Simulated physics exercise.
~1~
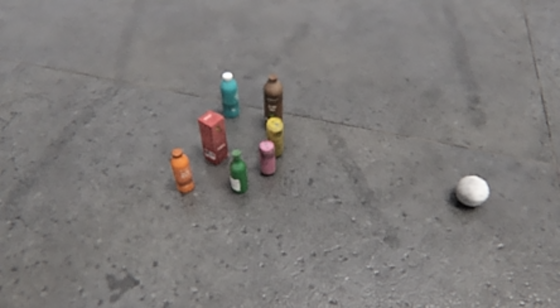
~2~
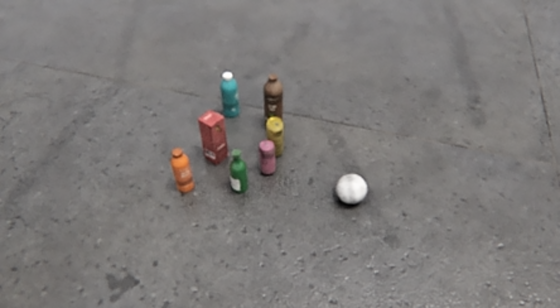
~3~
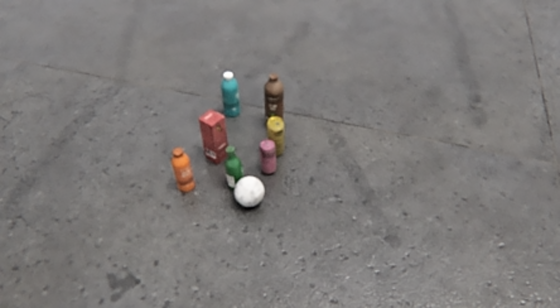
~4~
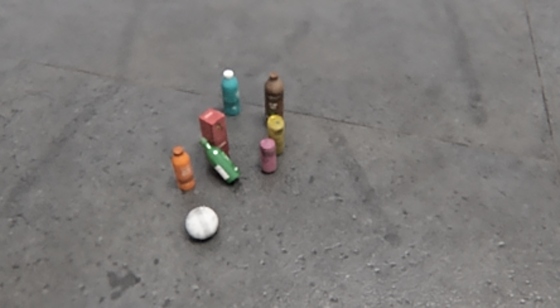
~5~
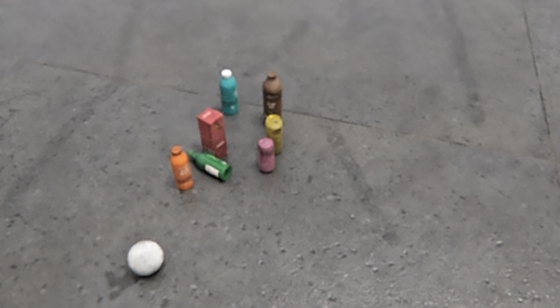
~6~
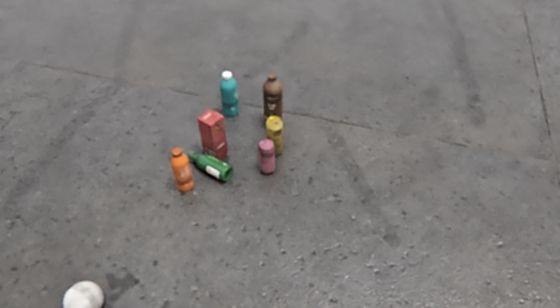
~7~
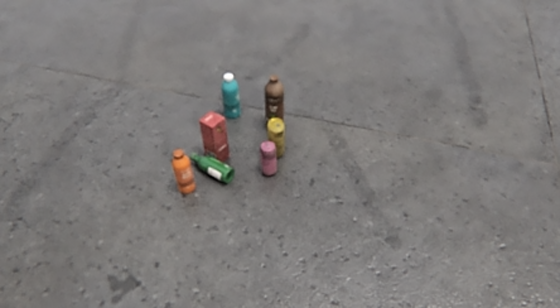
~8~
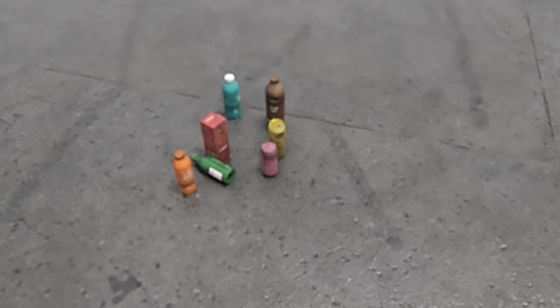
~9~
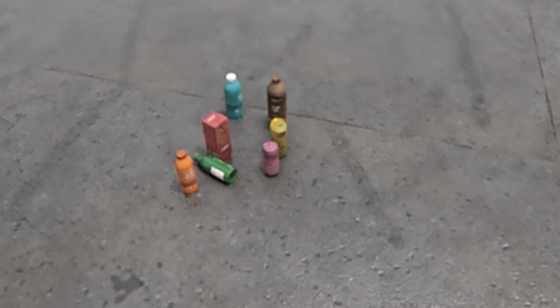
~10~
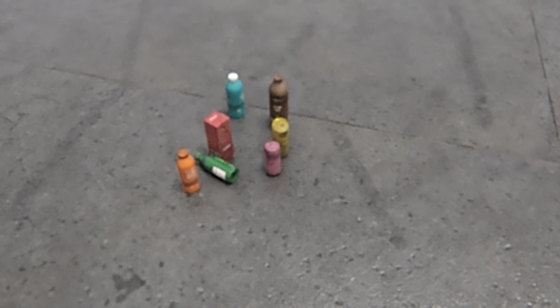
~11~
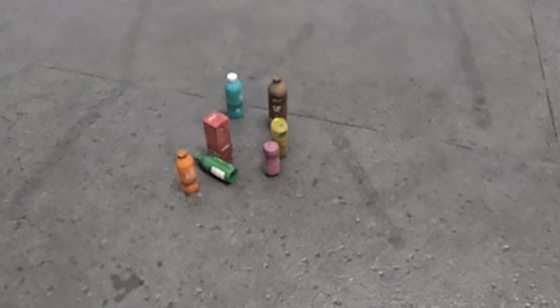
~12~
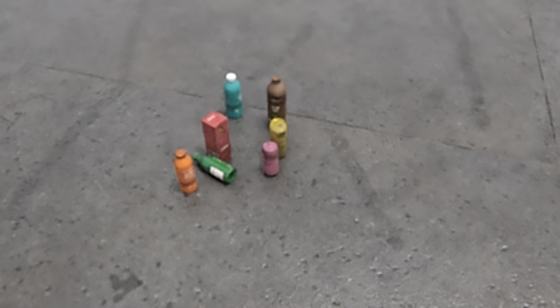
Seven colourful bottles and cartons stood grouped on a grey floor as a white ball rolled in from the right and knocked over the green bottle, then rolled out of view at the lower left, leaving the others upright.
